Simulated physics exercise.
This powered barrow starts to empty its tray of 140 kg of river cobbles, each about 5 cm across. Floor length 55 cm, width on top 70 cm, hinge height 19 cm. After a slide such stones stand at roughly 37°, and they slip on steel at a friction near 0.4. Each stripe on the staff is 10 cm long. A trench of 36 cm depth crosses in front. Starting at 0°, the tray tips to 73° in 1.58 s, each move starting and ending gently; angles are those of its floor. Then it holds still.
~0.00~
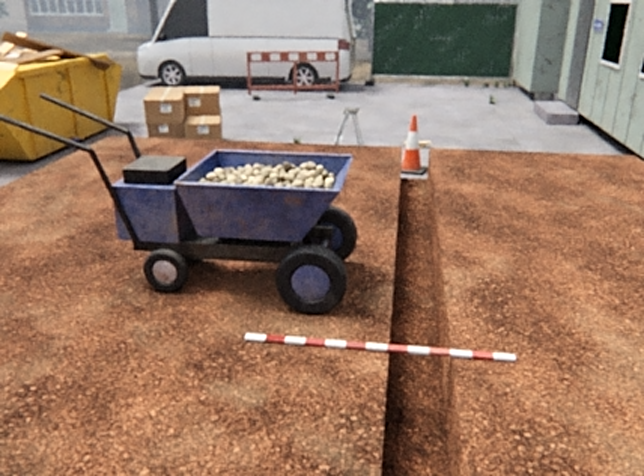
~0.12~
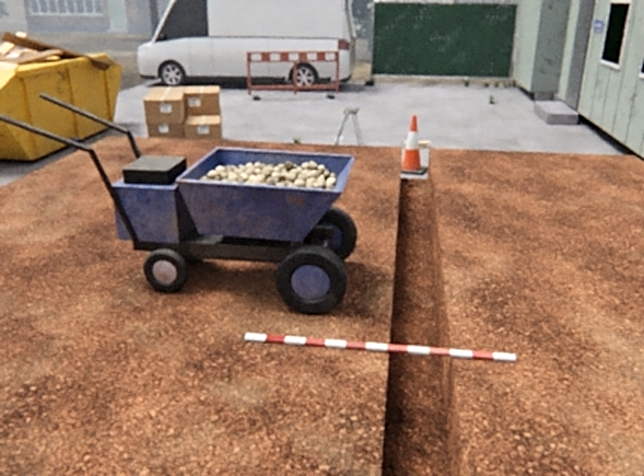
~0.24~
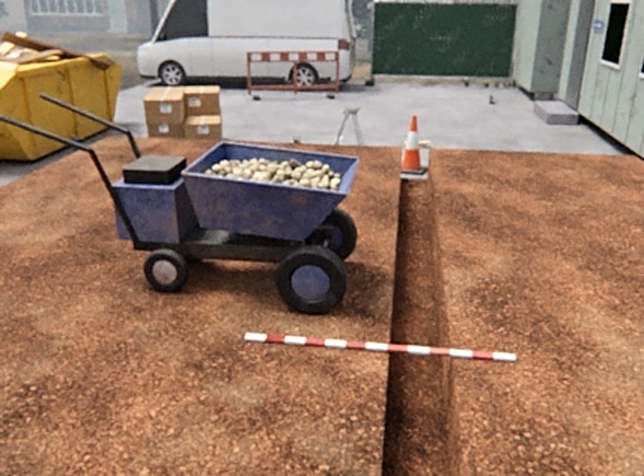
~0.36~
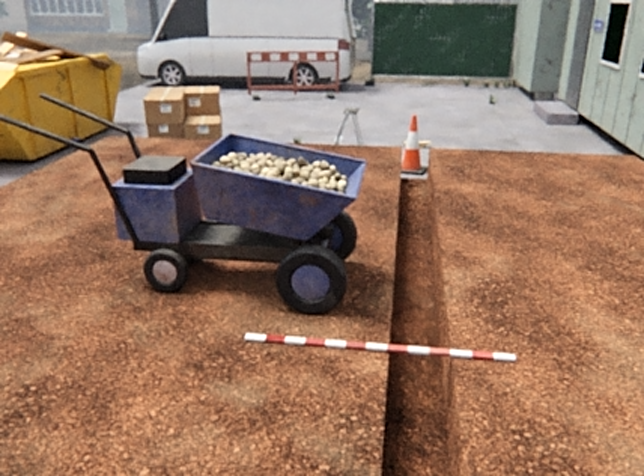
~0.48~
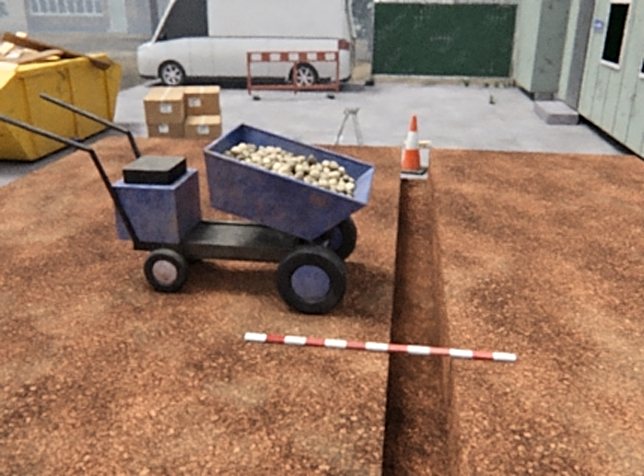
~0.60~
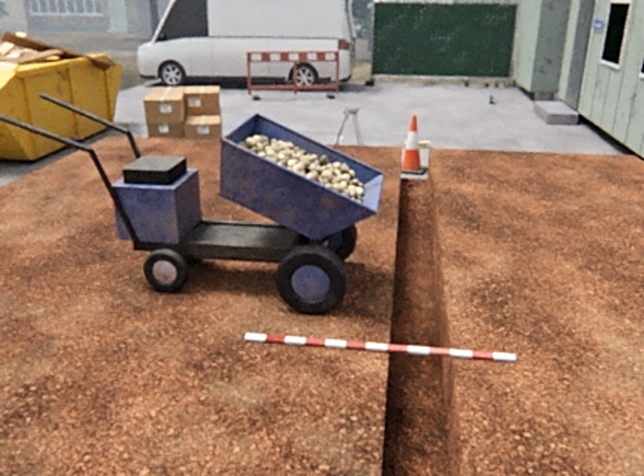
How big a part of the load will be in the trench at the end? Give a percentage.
Roughly 66 per cent ends in the trench.
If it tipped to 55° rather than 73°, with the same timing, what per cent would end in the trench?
Then about 30 per cent.
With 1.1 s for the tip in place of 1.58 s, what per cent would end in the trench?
It would be near 60 per cent.
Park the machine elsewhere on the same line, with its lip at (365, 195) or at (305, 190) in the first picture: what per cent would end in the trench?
Near 35 per cent from the first place, 100 from the second.
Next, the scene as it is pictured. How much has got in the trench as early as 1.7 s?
About 25 per cent by then.
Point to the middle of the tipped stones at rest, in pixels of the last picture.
Their middle is at about (432, 326).
After 1.2 s the floor is at 61°; 100 % in the tray; the foremost stones are at (418, 242).
After 1.7 s the floor is at 73°; 54 % in the tray, 26 % in the trench, 20 % past the trench; the foremost stones are at (511, 295).
After 2.0 s the floor is at 73°; 25 % in the tray, 41 % in the trench, 34 % past the trench; the foremost stones are at (574, 296).
After 4.0 s the floor is at 73°; 0 % in the tray, 66 % in the trench, 34 % past the trench; the foremost stones are at (610, 291).
